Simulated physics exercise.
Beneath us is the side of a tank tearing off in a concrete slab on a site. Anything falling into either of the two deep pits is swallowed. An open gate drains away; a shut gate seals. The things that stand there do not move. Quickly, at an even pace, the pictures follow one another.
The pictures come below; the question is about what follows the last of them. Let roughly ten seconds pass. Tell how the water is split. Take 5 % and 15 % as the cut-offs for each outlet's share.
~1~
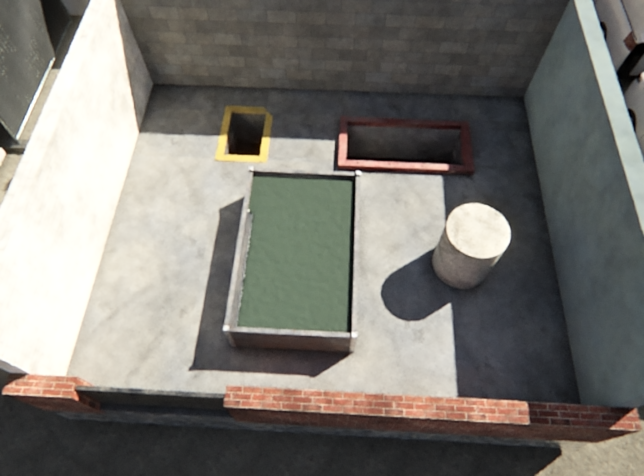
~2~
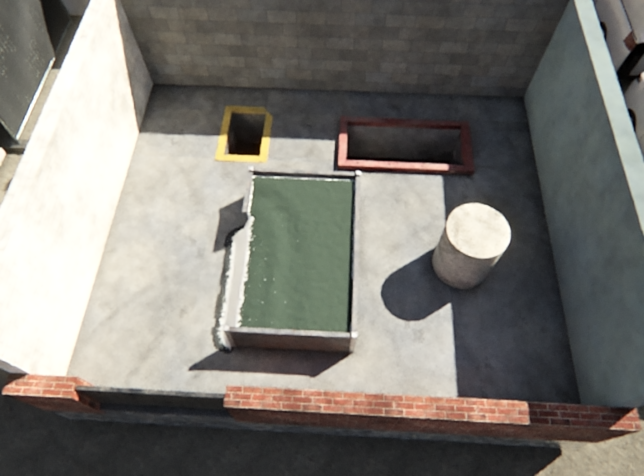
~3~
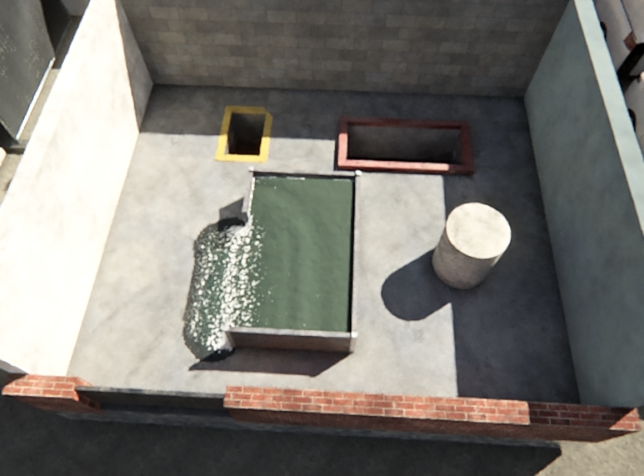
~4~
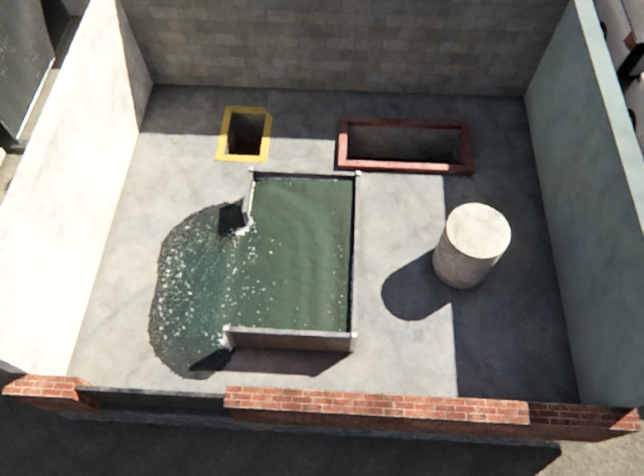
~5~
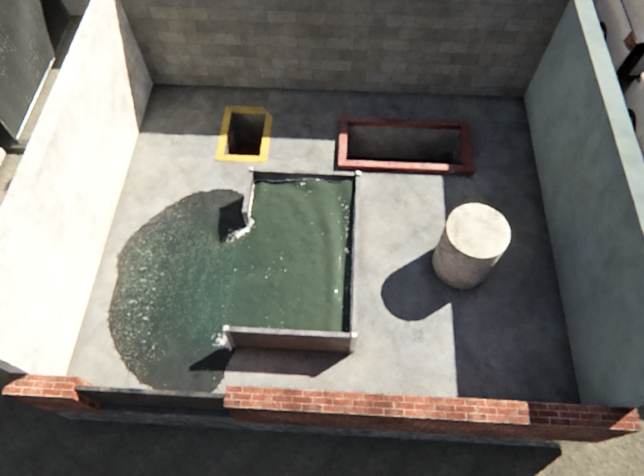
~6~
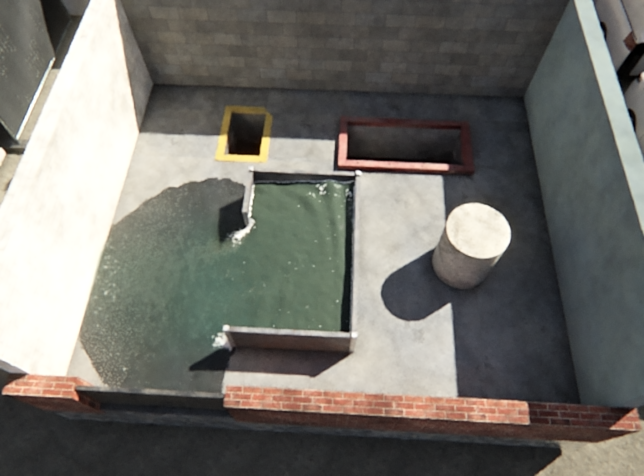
The gate will receive a cut falling short of five per cent; the red pit will receive a cut falling short of five per cent; the yellow pit will receive a cut exceeding fifteen per cent.
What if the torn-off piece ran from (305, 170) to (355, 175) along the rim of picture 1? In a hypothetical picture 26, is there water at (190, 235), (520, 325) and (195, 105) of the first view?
The first would be still unwetted, the second still unwetted and the third drenched.
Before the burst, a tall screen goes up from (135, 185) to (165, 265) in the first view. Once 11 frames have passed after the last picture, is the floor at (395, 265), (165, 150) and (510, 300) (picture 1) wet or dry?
Point by point: First spared, next swamped, last spared.
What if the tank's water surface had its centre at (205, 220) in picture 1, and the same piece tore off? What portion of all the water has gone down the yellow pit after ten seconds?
Estimate for the yellow pit - some 15 in a hundred.
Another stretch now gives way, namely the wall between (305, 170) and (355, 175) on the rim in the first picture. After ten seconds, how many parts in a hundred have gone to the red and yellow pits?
The red pit gets 15 per cent and the yellow pit 12 per cent.
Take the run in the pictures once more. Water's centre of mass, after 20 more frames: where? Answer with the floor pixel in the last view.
The water's centre sits above (204, 264).
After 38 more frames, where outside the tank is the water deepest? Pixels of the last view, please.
Point to roughly (148, 104).
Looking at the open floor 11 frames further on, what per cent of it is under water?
Roughly 25 per cent.
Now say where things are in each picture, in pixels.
Still water in the open tank at (298, 248), in the first picture.
Water pours out at (243, 279) and has run to (225, 345), in the second picture.
Water pours out at (243, 280) and has run to (205, 353), in the third picture.
The front is at (178, 232), out from the gap at (243, 281), in the fourth picture.
The front is at (128, 251), out from the gap at (243, 281), in the fifth picture.
The front is at (82, 325), out from the gap at (243, 281), in the sixth picture.
A moment on, water covers 25 % of the floor; the gate 0 %, the red pit 0 %, the yellow pit 0 %.
Next, water covers 25 % of the floor; the gate 0 %, the red pit 0 %, the yellow pit 0 %.
Then, water covers 45 % of the floor; the gate 0 %, the red pit 0 %, the yellow pit 2 %.
Later, water covers 70 % of the floor; the gate 0 %, the red pit 0 %, the yellow pit 12 %.
In the end, water covers 90 % of the floor; the gate 0 %, the red pit 0 %, the yellow pit 26 %.
